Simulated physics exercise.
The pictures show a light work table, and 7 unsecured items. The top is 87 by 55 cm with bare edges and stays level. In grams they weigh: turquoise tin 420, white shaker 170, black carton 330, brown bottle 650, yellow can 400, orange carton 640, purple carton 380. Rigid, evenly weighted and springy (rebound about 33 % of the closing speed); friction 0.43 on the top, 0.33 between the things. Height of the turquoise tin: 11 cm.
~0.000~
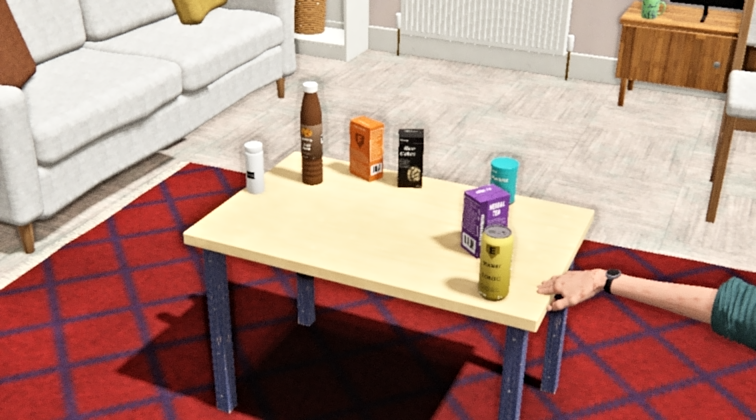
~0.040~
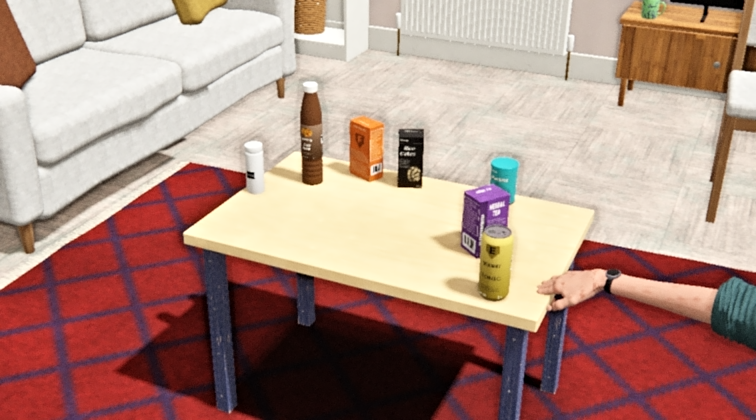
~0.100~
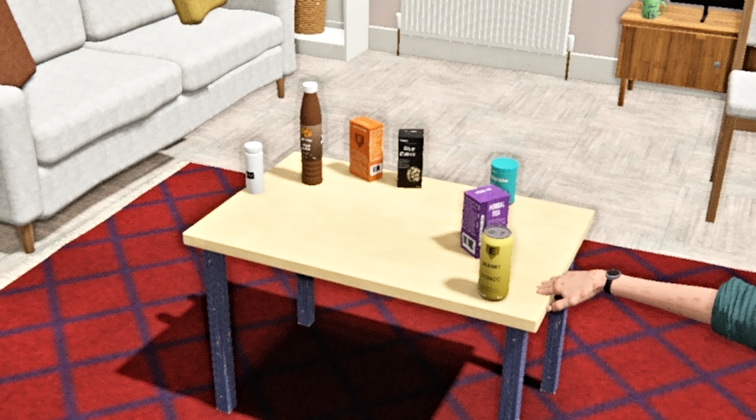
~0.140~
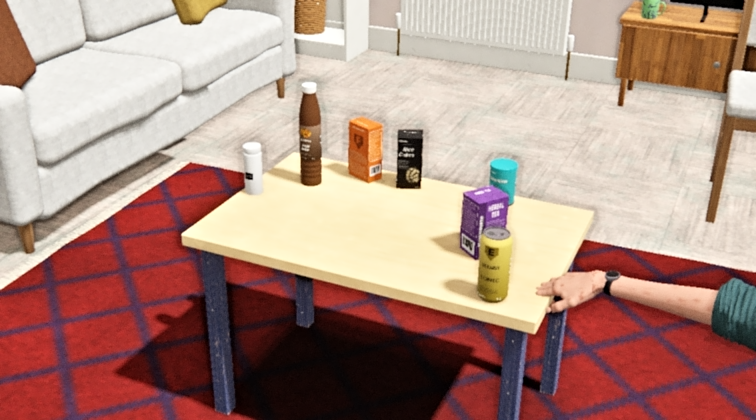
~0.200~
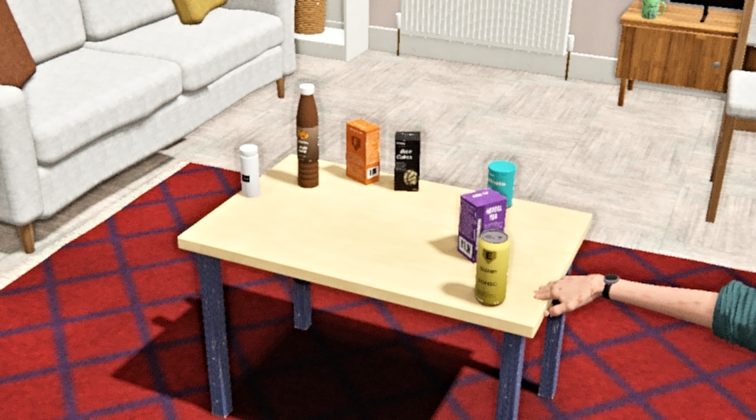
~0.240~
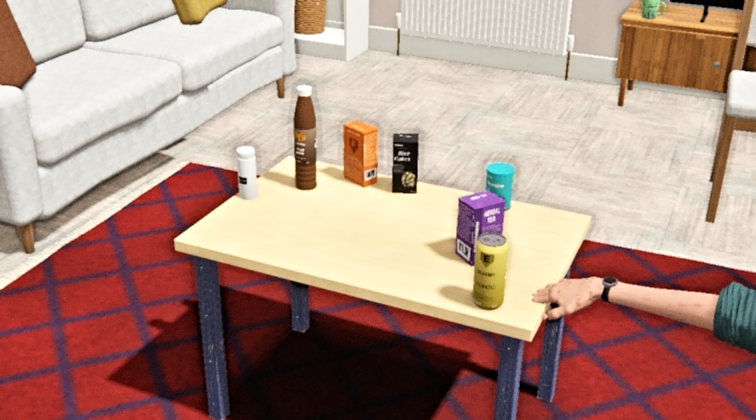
In a living room, a hand slightly shifts a light table holding seven upright items.
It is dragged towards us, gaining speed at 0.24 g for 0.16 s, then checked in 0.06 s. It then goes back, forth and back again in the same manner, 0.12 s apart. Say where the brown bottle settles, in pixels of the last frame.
It ends at about (284, 194).
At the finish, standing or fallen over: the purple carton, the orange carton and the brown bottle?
The purple carton is still upright; the orange carton topples; the brown bottle tips over.
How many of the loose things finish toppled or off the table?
3 of them.
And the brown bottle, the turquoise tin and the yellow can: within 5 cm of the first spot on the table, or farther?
The brown bottle gets shifted; the turquoise tin stays put; the yellow can holds its spot.
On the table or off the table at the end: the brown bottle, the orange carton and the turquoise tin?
The brown bottle is still on the table; the orange carton finishes off the table; the turquoise tin is still on the table.
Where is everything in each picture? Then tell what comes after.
Brown bottle (311, 134); turquoise tin (503, 182), in the first frame.
Black carton (411, 158); yellow can (496, 264), in the second frame.
Orange carton (366, 149); purple carton (485, 221), in the third frame.
Table along by 1 cm; turquoise tin (503, 183); white shaker (253, 169), in the fourth frame.
Table along by 2 cm; black carton (407, 162); yellow can (492, 269), in the fifth frame.
Table along by 4 cm; brown bottle (305, 138); orange carton (361, 154), in the sixth frame.
After 0.84 s, table along by 1 cm; brown bottle on its side near (282, 196); white shaker 30° off upright; orange carton 25° off upright.
After 1.34 s, orange carton now off the table; brown bottle on its side near (284, 194); white shaker on its side.
In the end (2.0 s), off the table, orange carton; toppled on the table, white shaker and brown bottle; the other 4 under 5 cm from the start. At the end, from the last picture's camera, brown bottle near (284, 194).
